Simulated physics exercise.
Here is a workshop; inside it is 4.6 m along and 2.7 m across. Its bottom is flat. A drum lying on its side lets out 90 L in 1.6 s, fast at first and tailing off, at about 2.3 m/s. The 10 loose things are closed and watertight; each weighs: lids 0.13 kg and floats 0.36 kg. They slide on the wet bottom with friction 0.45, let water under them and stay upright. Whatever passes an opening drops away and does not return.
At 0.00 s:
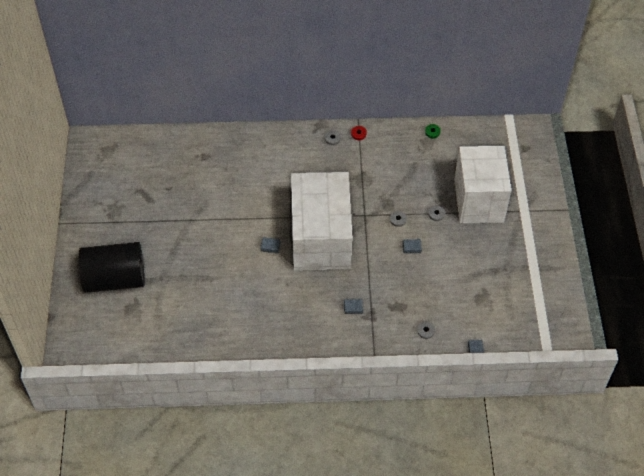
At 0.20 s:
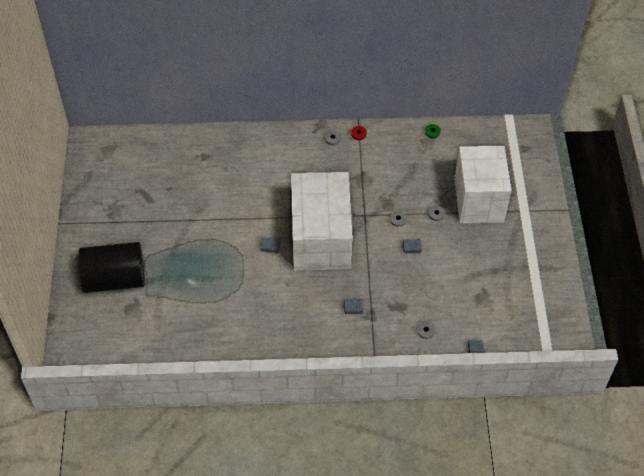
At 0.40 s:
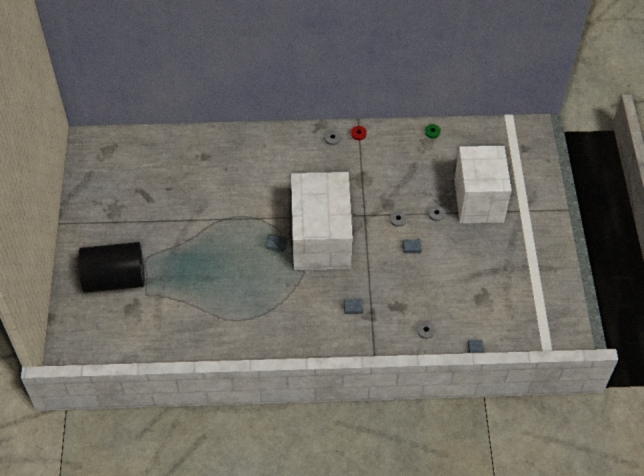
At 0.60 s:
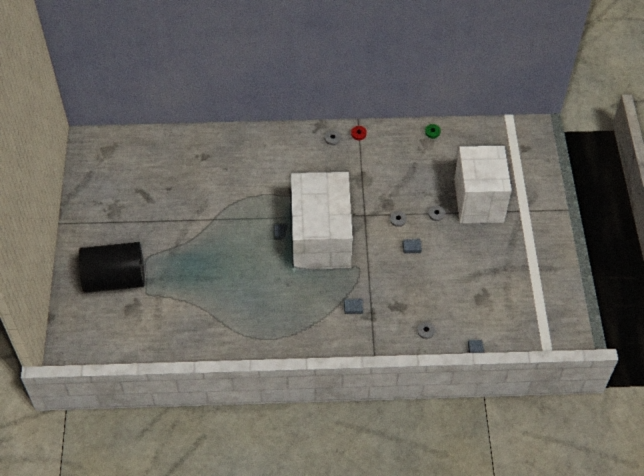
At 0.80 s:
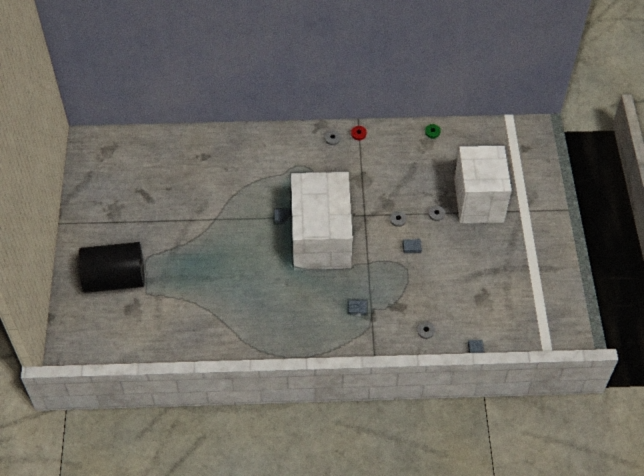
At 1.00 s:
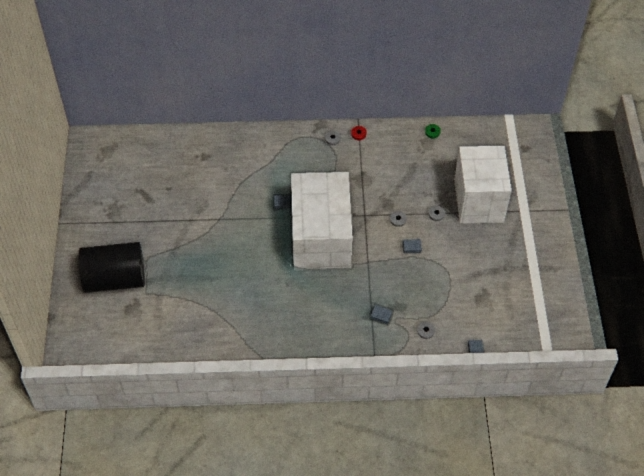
The clip opens on a dry walled floor with a black drum on its side, pale blocks and small scattered lids and floats. Water pours from the drum and spreads rightward, nudging a float beside the larger block, then flows around that block and shifts another float near the front, while the red and green lids stay put.
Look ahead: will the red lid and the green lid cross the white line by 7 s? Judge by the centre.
Red lid gets past, green lid crosses.
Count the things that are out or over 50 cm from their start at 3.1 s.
I count 7.
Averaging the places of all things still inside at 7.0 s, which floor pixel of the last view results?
Near (459, 195).
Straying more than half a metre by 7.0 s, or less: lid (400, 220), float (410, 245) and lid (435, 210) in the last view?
In turn: Short of it, less, less.
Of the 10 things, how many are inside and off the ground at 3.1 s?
I count 1.
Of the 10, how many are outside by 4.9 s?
By then 4.
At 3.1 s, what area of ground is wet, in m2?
About 5.5 m2.
After 1.4 s the red lid is near (363, 130), 0.0 m from its start, aground; the green lid is near (433, 130), 0.0 m from its start, aground; 0 of 10 are over the mark; 4 afloat.
After 3.1 s the red lid is near (506, 121), 1.4 m from its start, afloat; the green lid is near (489, 145), 0.5 m from its start, aground; 3 of 10 are over the mark; 1 afloat.
After 4.9 s the red lid has gone out; the green lid is near (550, 161), 1.1 m from its start, aground; 6 of 10 are over the mark; 0 afloat.
After 7.0 s the red lid has gone out; the green lid is near (553, 161), 1.2 m from its start, aground; 6 of 10 are over the mark; 0 afloat.
